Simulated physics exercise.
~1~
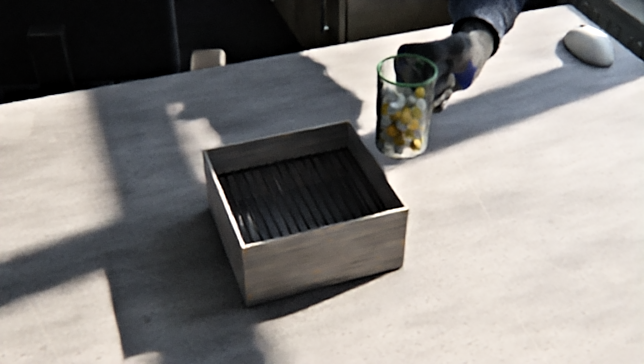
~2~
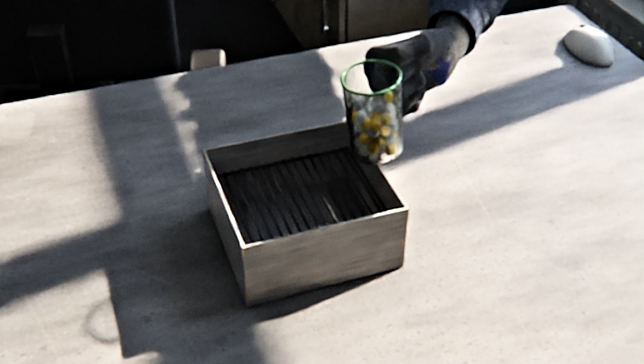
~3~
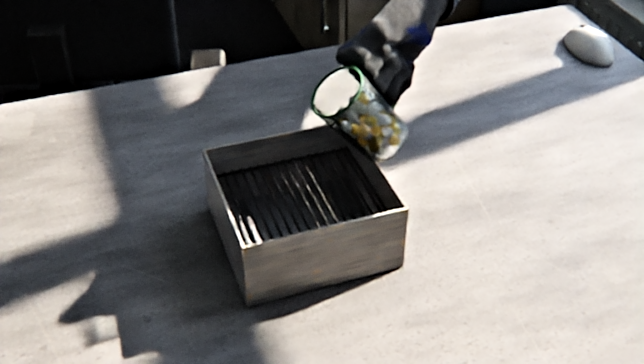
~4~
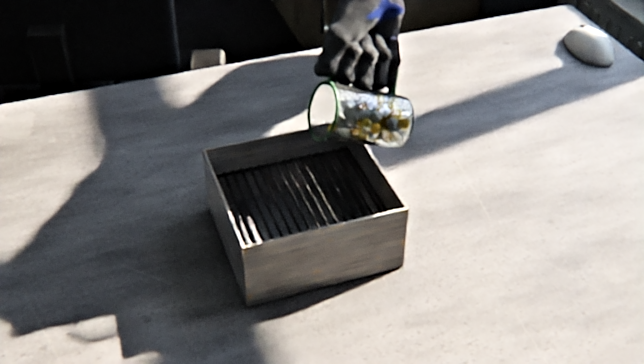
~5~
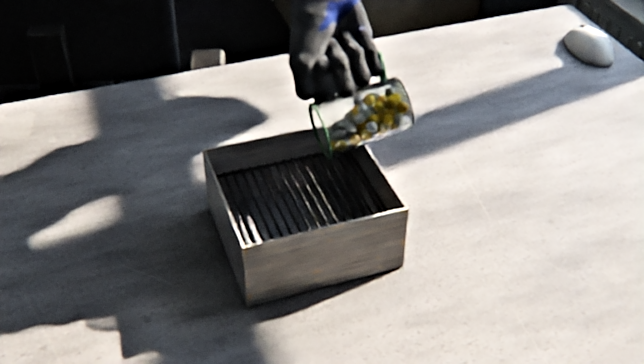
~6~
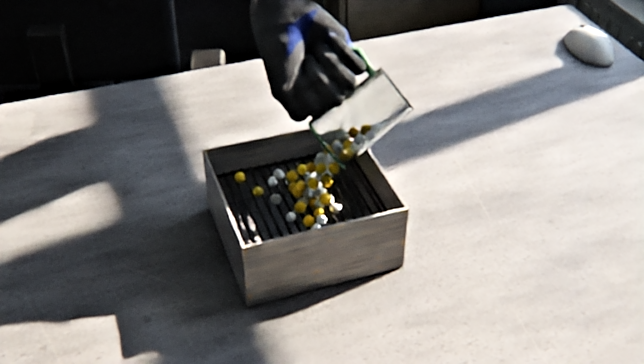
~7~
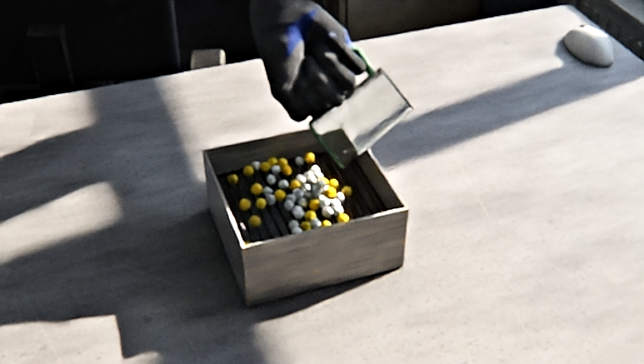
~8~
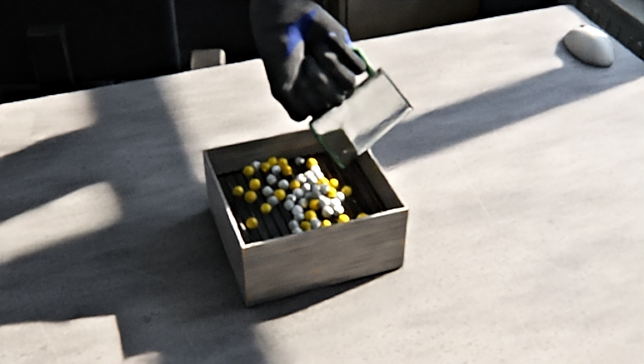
On a sunlit tabletop, a gloved hand tips a glass of yellow and white balls into a box, where they settle across its dark wires.
